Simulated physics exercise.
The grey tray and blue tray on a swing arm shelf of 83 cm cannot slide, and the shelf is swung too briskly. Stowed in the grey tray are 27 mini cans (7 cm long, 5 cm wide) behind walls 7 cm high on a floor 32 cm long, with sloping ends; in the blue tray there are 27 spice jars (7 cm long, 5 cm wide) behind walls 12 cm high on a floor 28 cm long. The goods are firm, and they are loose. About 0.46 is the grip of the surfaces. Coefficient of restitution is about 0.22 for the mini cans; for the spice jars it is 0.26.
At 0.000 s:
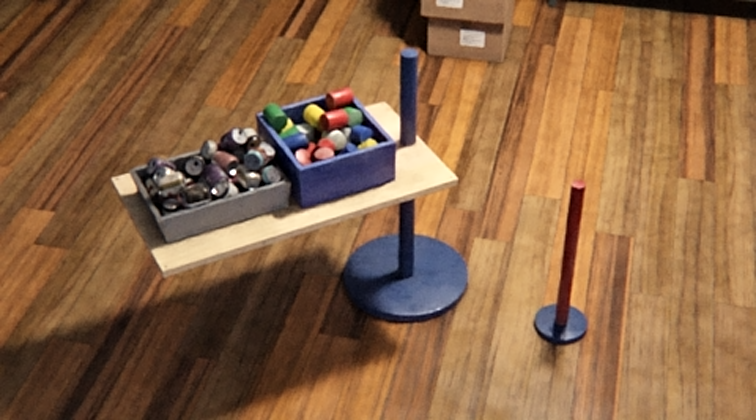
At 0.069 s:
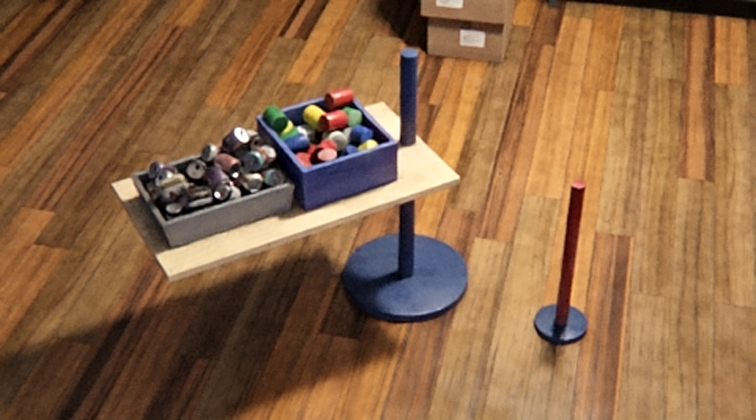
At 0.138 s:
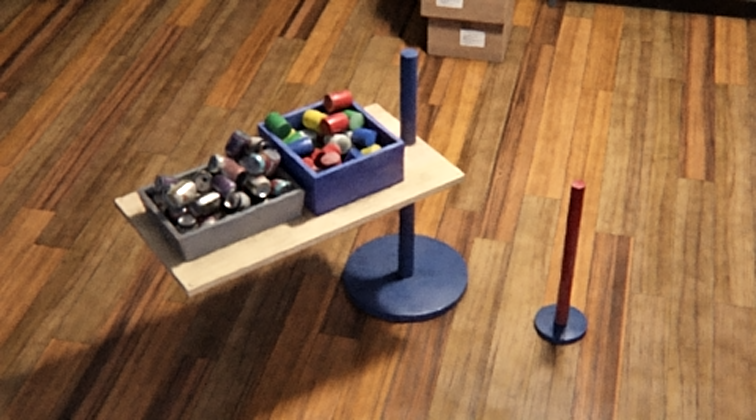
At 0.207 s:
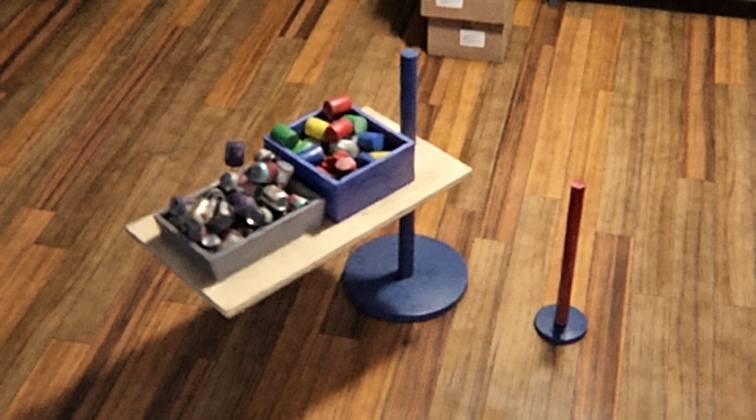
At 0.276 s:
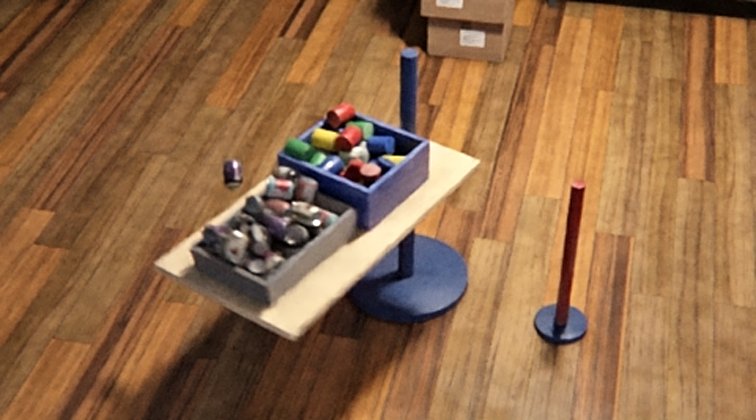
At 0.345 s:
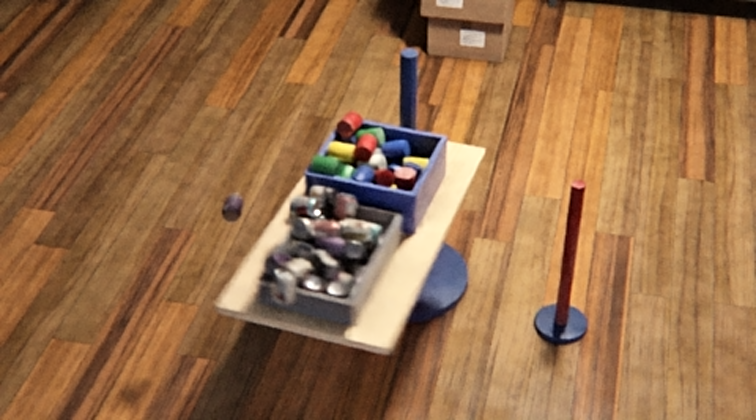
A wooden shelf holding two trays swings around its blue post, and small cans leave the grey tray.
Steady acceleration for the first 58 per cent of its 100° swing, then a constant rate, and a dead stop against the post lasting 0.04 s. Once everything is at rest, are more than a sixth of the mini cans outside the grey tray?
Yes.
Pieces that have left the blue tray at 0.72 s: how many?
Roughly 0 for the blue tray.
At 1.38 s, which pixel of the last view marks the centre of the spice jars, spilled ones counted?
(468, 173).
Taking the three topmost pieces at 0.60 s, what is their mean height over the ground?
Roughly 70 centimetres.
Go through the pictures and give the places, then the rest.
In the first frame (places track the rim corner closest to us here), grey tray (162, 218); blue tray (300, 167); 0° round; all still inside.
Grey tray (167, 223); blue tray (303, 169); 2° round, in the second frame.
Grey tray (182, 237); blue tray (314, 174); 7° round, in the third frame.
Grey tray (213, 258); blue tray (335, 182); 16° round; 1 out, the lowest can at (235, 154), in the fourth frame.
Grey tray (268, 282); blue tray (367, 190); 28° round; 1 out, the lowest can at (233, 175), in the fifth frame.
Grey tray (353, 301); blue tray (411, 194); 44° round; 2 out, the lowest can at (233, 209), in the sixth frame.
After 0.52 s, end of the swing.
After 0.60 s, the grey tray is down by 9 of 27 and the blue tray has all 27.
After 0.72 s, the grey tray is down by 13 of 27 and the blue tray has all 27.
After 0.94 s, the grey tray is down by 13 of 27 and the blue tray has all 27.
Final count (at 1.38 s), the grey tray is down by 13 of 27 and the blue tray has all 27. Asked share, 13 of 27, 48 per cent.
